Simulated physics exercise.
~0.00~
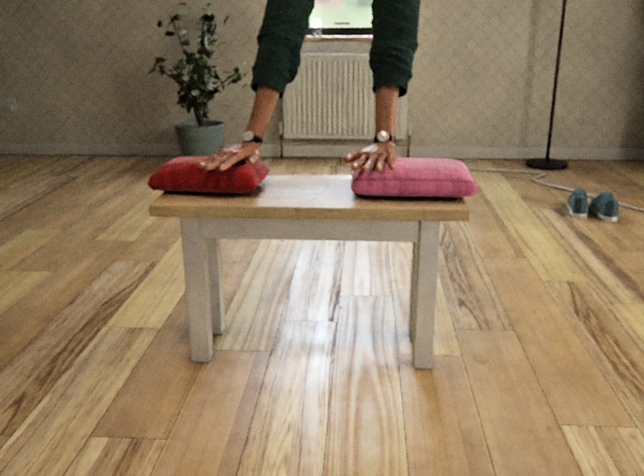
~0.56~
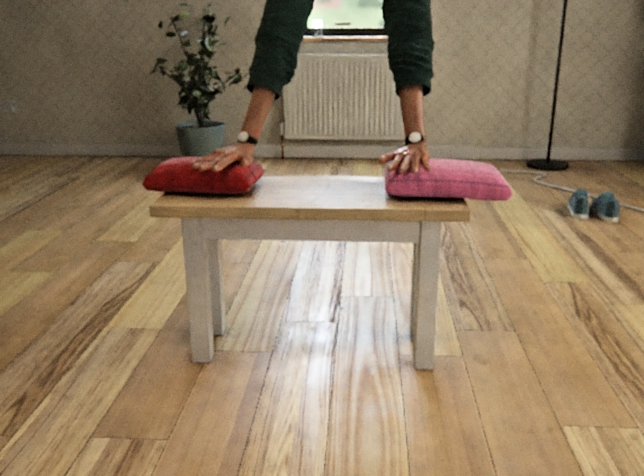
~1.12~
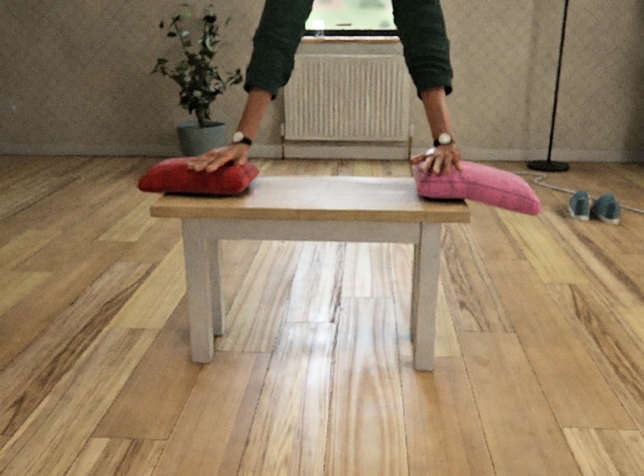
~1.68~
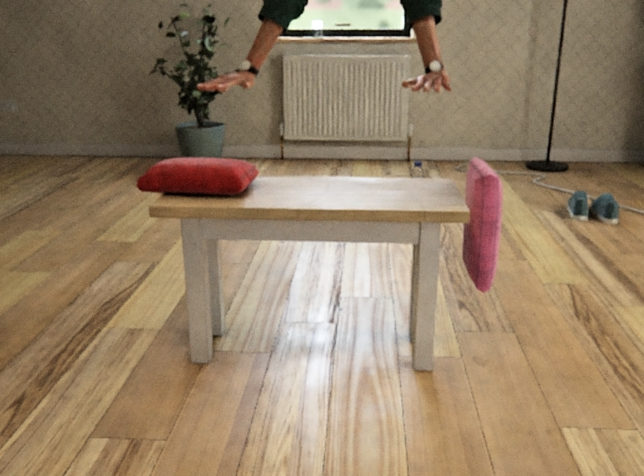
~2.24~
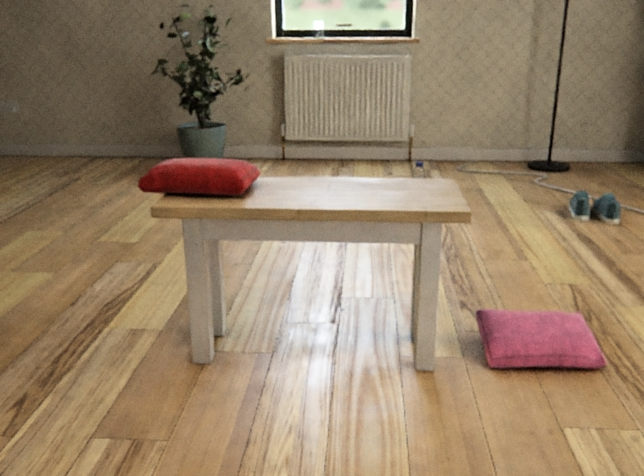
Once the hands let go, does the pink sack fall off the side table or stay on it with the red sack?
The pink sack falls off the right end of the side table and ends up on the floor. Only the red sack stays on top.
